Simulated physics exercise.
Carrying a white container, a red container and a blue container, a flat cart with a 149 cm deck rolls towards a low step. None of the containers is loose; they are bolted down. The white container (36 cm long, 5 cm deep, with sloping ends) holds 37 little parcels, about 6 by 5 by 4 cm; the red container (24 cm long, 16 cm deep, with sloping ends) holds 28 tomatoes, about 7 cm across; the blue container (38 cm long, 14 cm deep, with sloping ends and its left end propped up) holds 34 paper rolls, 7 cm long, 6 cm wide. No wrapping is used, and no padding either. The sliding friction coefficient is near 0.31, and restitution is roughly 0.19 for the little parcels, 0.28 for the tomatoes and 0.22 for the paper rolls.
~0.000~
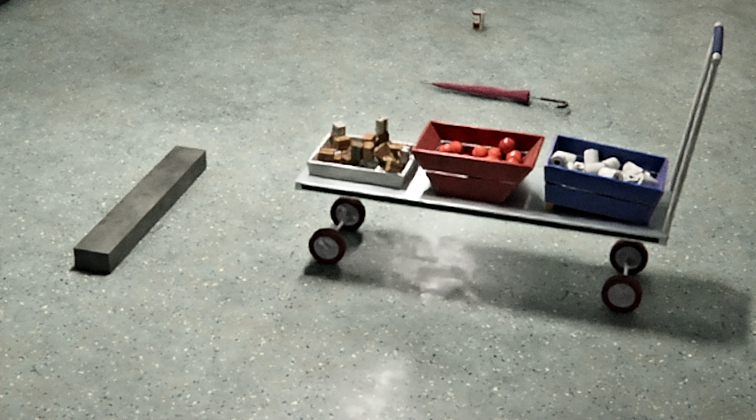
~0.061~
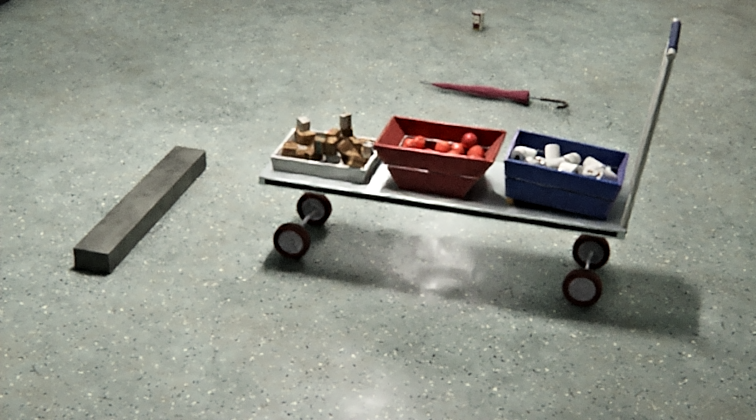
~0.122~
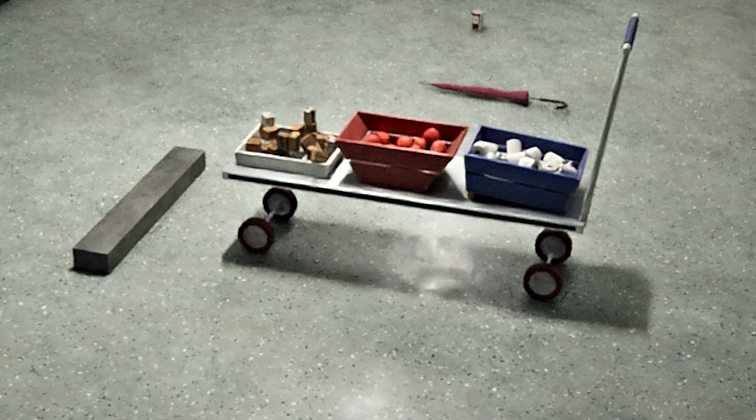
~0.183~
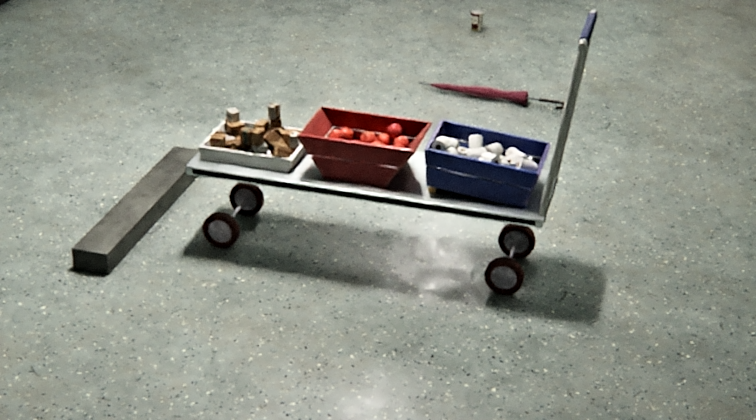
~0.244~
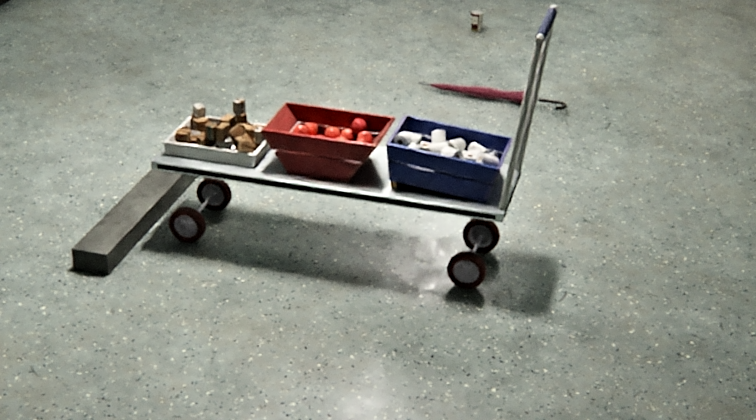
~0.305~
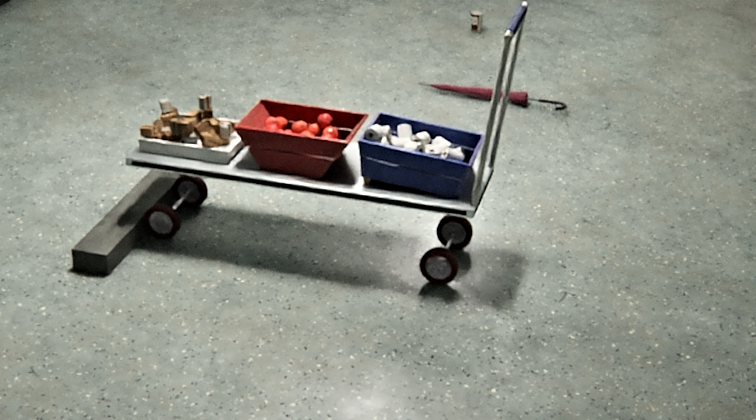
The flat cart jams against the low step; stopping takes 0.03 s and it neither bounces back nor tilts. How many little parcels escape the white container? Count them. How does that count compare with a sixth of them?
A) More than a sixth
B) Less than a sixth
The answer is A.
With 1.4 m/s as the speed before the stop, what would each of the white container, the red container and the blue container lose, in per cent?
Then the white container sheds 10 per cent of its load, the red container 0 per cent, and the blue container 0 per cent.
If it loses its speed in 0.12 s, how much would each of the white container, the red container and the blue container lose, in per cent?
Result - white container: 20 percent, red container: 0 percent, blue container: 0 percent.
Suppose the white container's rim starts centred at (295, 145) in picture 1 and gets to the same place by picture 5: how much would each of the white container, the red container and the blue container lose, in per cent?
Result - white container: 20 per cent; red container: 0 per cent; blue container: 0 per cent.
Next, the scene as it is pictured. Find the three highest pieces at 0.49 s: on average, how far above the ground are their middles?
68 cm.
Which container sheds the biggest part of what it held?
The white container is the one.
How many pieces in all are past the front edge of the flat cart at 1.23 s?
About 10.
After 0.37 s, 3 of 37 out of the white container, 0 of 28 out of the red container and 0 of 34 out of the blue container.
After 0.49 s, 9 of 37 out of the white container, 3 of 28 out of the red container and 0 of 34 out of the blue container.
After 0.72 s, 10 of 37 out of the white container, 4 of 28 out of the red container and 1 of 34 out of the blue container.
Outcome (at 1.23 s), 10 of 37 out of the white container, 4 of 28 out of the red container and 1 of 34 out of the blue container. Asked share, 10 of 37, 27 per cent.
